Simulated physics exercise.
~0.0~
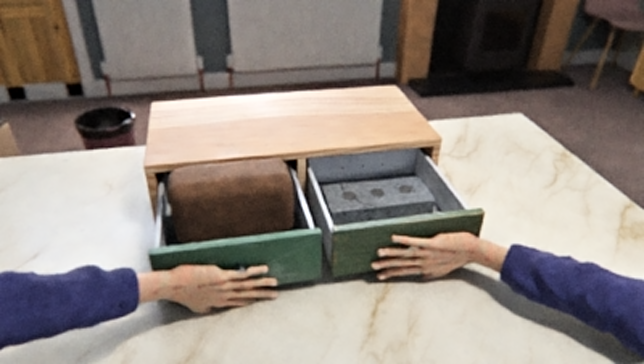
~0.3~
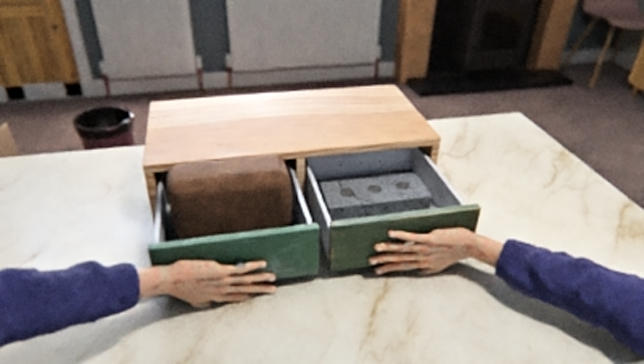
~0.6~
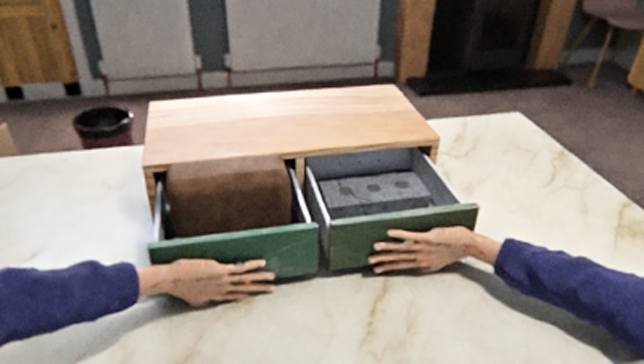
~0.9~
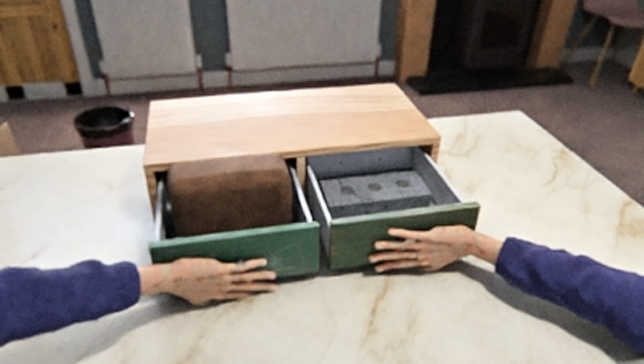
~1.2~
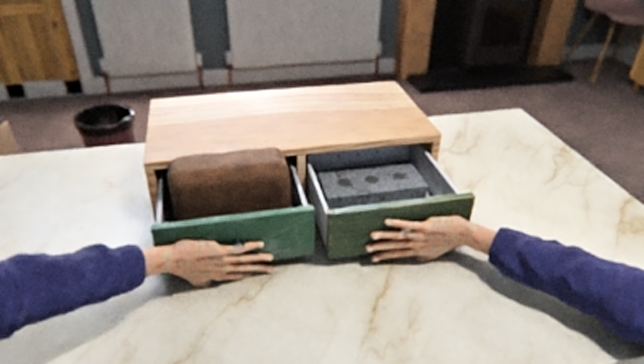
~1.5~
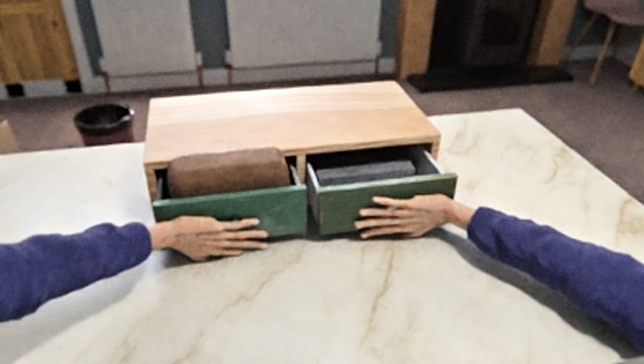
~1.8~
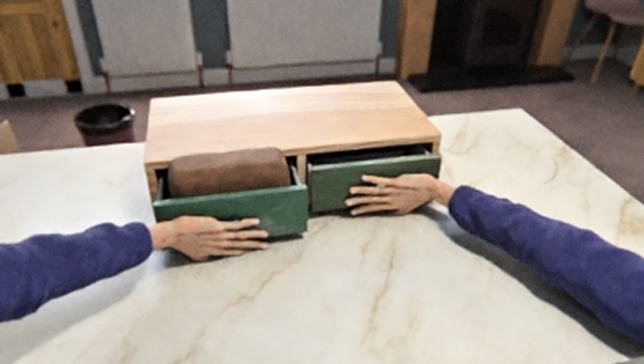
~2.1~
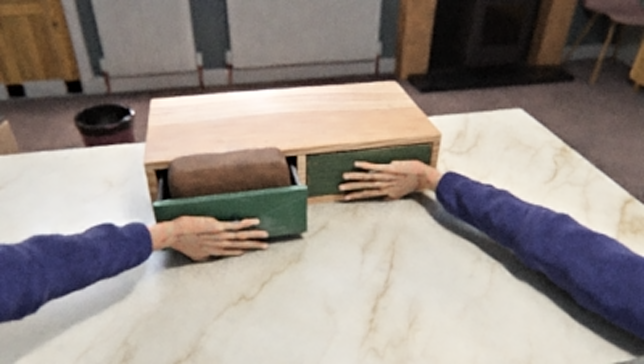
Two green-fronted drawers, one holding a brown loaf-shaped thing and the other a grey brick, were pushed by two hands towards a wooden chest; the left stopped partway and stayed ajar, while the right slid on until it shut flush.
